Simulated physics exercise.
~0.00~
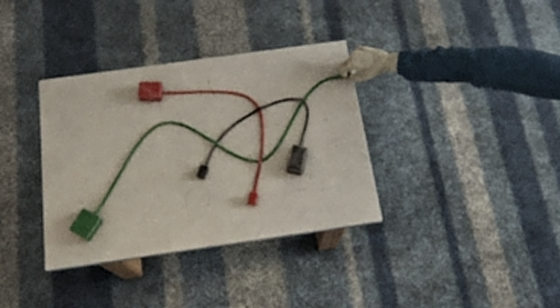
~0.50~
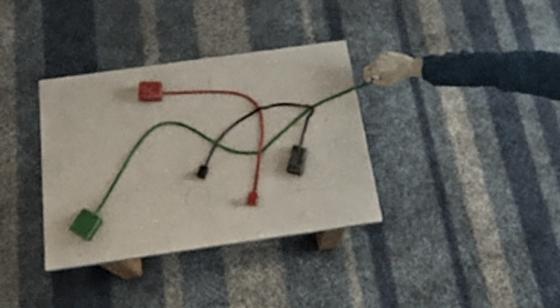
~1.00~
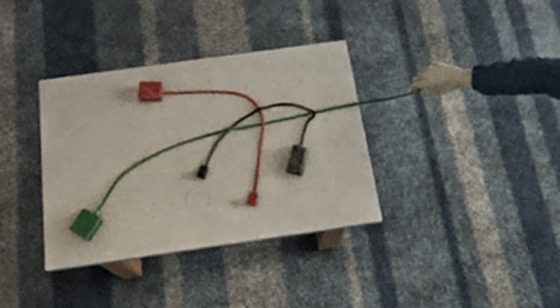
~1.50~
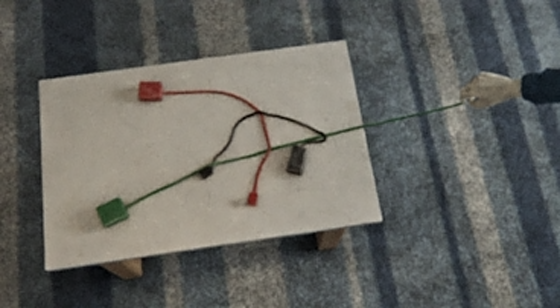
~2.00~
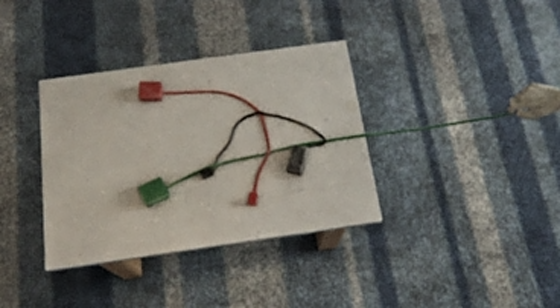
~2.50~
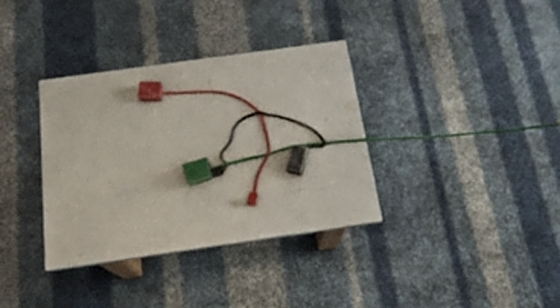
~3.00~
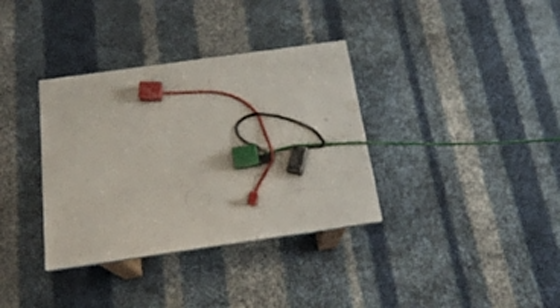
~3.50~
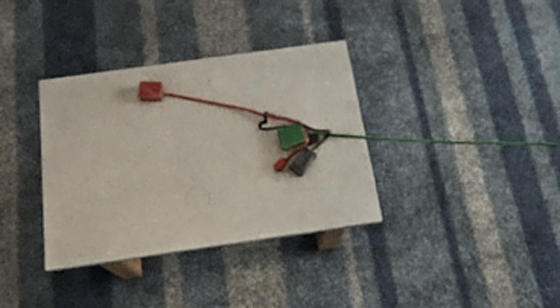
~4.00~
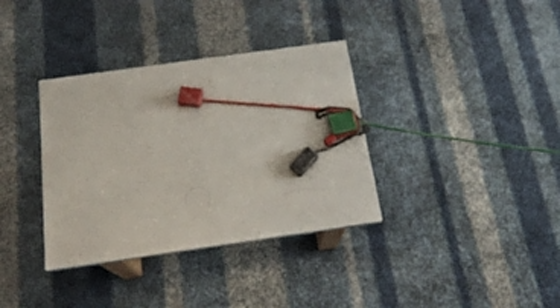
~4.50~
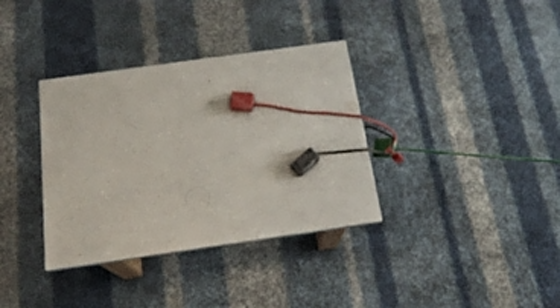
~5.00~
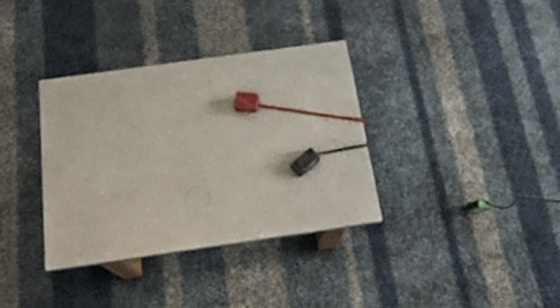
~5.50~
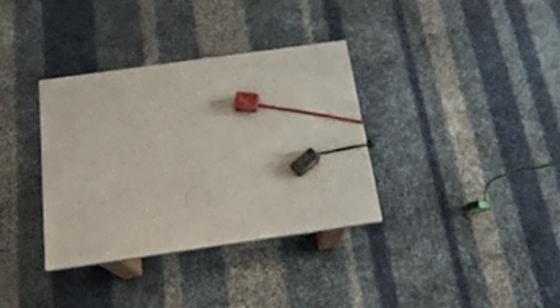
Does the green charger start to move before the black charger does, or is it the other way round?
The green charger starts to move first, sliding towards the right while the black charger is still in place. The black charger only shifts slightly later on.
